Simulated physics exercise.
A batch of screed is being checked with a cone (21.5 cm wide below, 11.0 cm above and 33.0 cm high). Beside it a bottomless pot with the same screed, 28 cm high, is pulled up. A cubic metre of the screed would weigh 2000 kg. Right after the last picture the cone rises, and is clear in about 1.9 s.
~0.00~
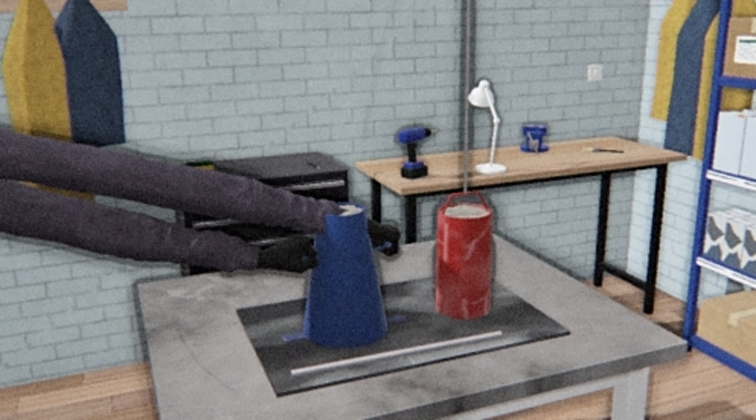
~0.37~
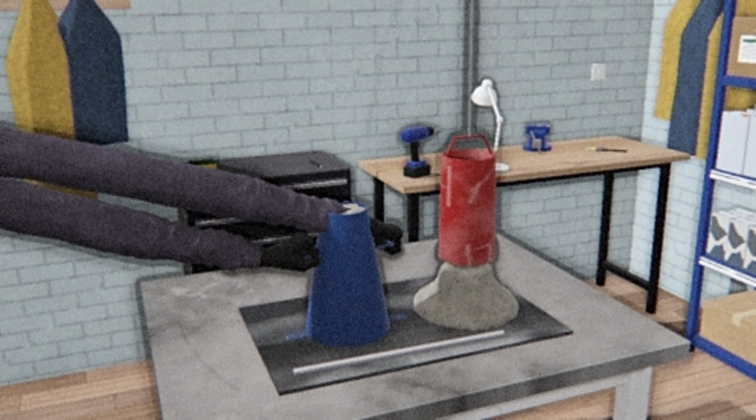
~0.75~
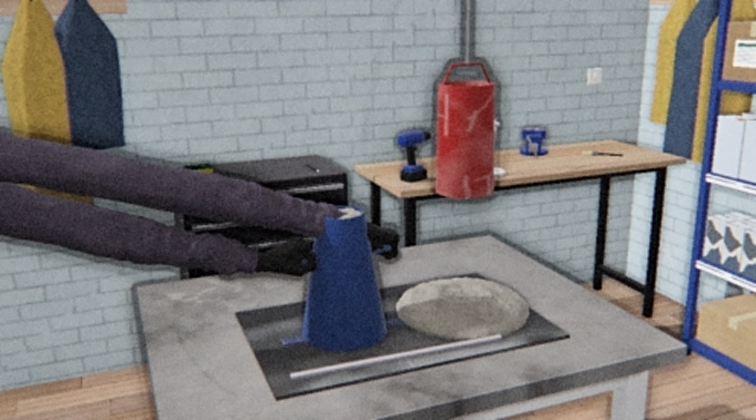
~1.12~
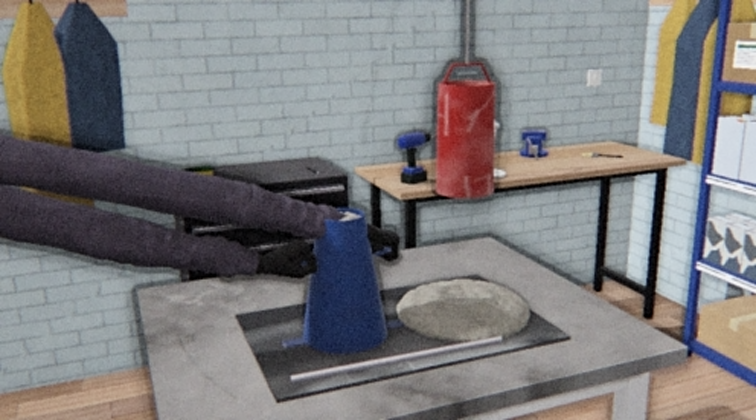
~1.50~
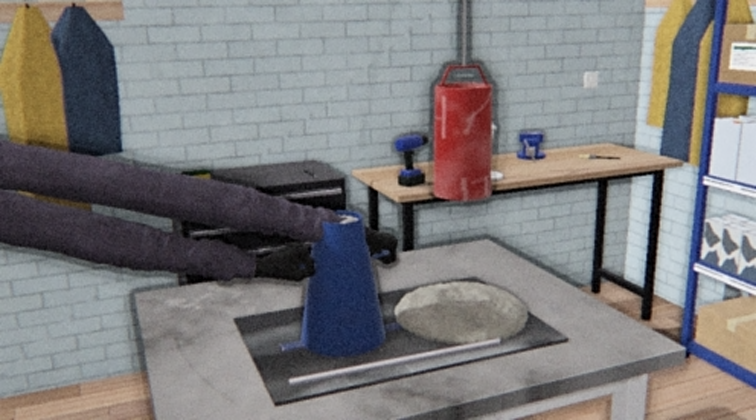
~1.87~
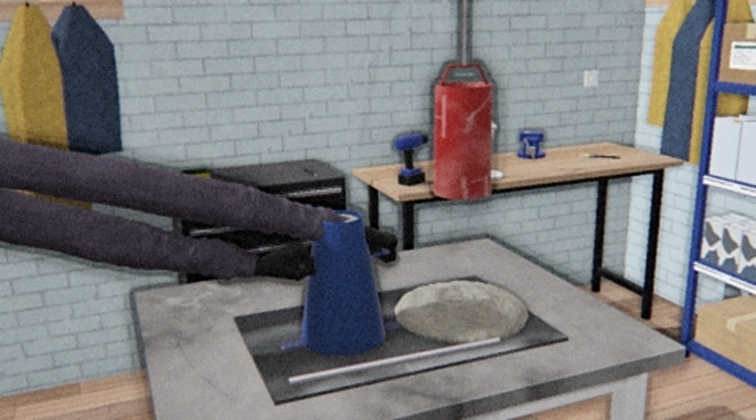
A red bottomless pot beside a blue cone on a grey table lifts straight up, and the grey screed inside slumps out beneath it. The mound sinks and spreads into a low, wide heap while the pot hangs above, nearly still. Dark-sleeved, gloved arms stay at the unmoved cone throughout.
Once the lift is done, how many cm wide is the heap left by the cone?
About 44 cm.
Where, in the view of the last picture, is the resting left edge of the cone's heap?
It sits close to (260, 345) in the last picture.
By 2.3 s, the cone is up 6.4 cm; the screed has come down 14 cm to 19 cm and is 32 cm wide.
By 2.8 s, the cone is up 20 cm; the screed has come down 25 cm to 7.6 cm and is 44 cm wide.
By 3.3 s, the cone is up 34 cm; the screed has come down 25 cm to 7.6 cm and is 44 cm wide.
By 3.9 s, the cone is clear; the screed has come down 25 cm to 7.5 cm and is 44 cm wide.
By 4.5 s, at rest, the cone is clear; the screed has come down 25 cm to 7.5 cm and is 44 cm wide.
